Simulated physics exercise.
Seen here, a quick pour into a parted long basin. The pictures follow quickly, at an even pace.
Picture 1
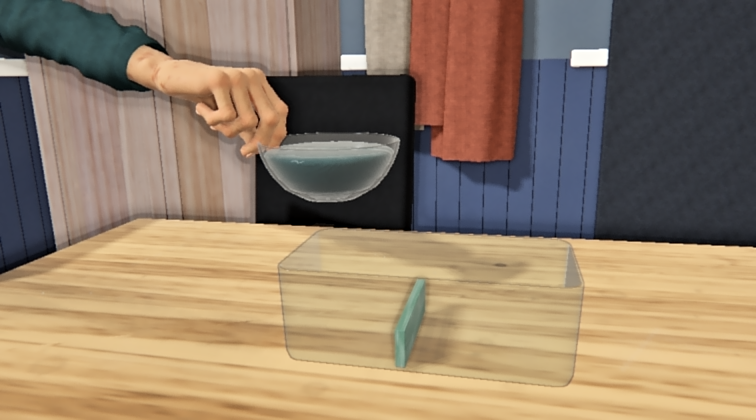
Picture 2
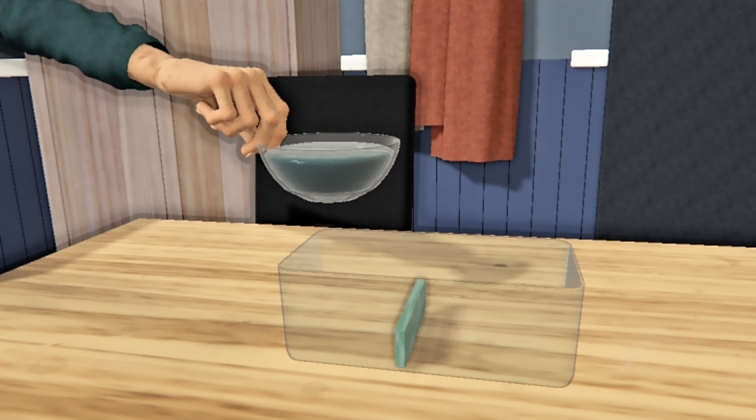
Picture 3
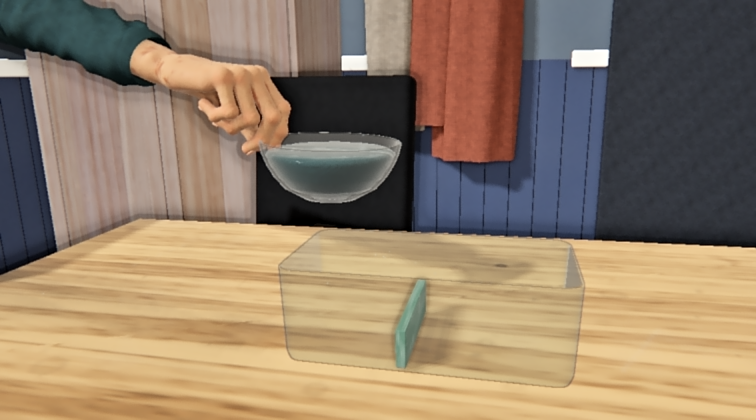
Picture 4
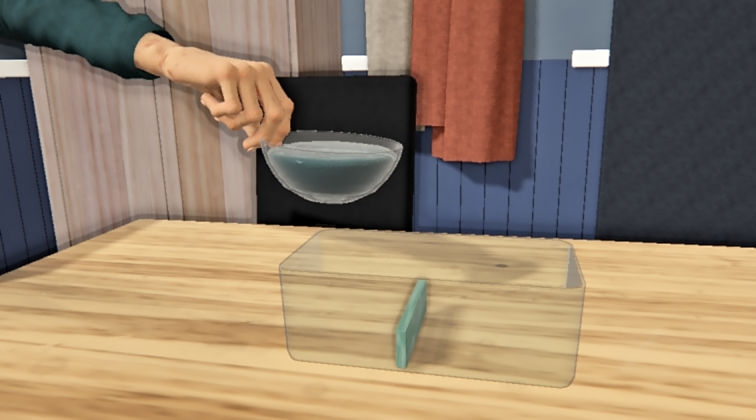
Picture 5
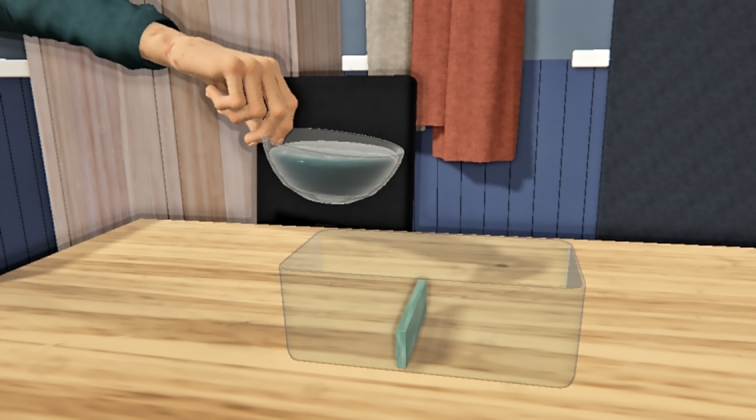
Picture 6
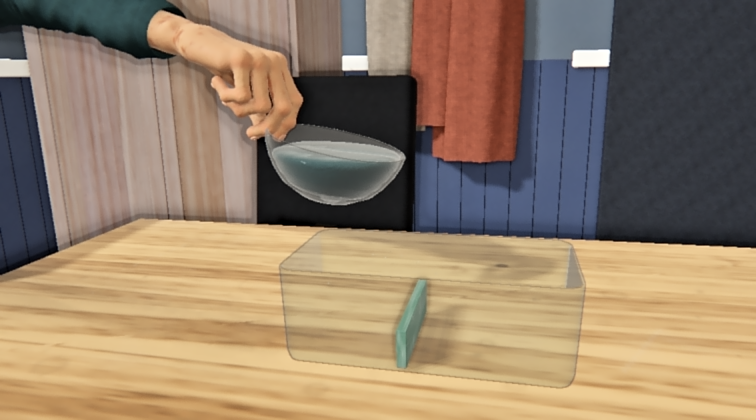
At a wooden counter, a hand gradually tilting a glass bowl of bluish liquid rightward above a clear basin with a teal divider.
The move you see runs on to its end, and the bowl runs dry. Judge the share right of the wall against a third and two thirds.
In the end above two thirds is right of the wall.
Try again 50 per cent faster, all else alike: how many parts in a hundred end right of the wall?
Some 70 per cent.
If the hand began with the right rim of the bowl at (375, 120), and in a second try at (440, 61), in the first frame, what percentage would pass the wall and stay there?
The first gives 65 %, the second 90 %.
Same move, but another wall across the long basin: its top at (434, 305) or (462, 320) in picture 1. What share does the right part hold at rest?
First some 55, then 25 per cent.
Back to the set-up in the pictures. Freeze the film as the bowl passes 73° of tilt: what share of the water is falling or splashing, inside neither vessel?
Close to 35 per cent.
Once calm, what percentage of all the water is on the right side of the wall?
Close to 80 per cent.
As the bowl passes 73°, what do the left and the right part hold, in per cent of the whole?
Some 0 per cent left and 40 right.
A moment on, the bowl is tipped part way and 26 per cent is still to pour, 0 is left of the wall and 41 right of it.
Next, the bowl is tipped right over and 0 per cent is still to pour, 20 is left of the wall and 80 right of it.
Then the bowl is tipped right over and 0 per cent is still to pour, 20 is left of the wall and 80 right of it.
Later the bowl is tipped right over and 0 per cent is still to pour, 20 is left of the wall and 80 right of it.
At rest 20 per cent lies left of the wall, 80 right of it and 0 outside.
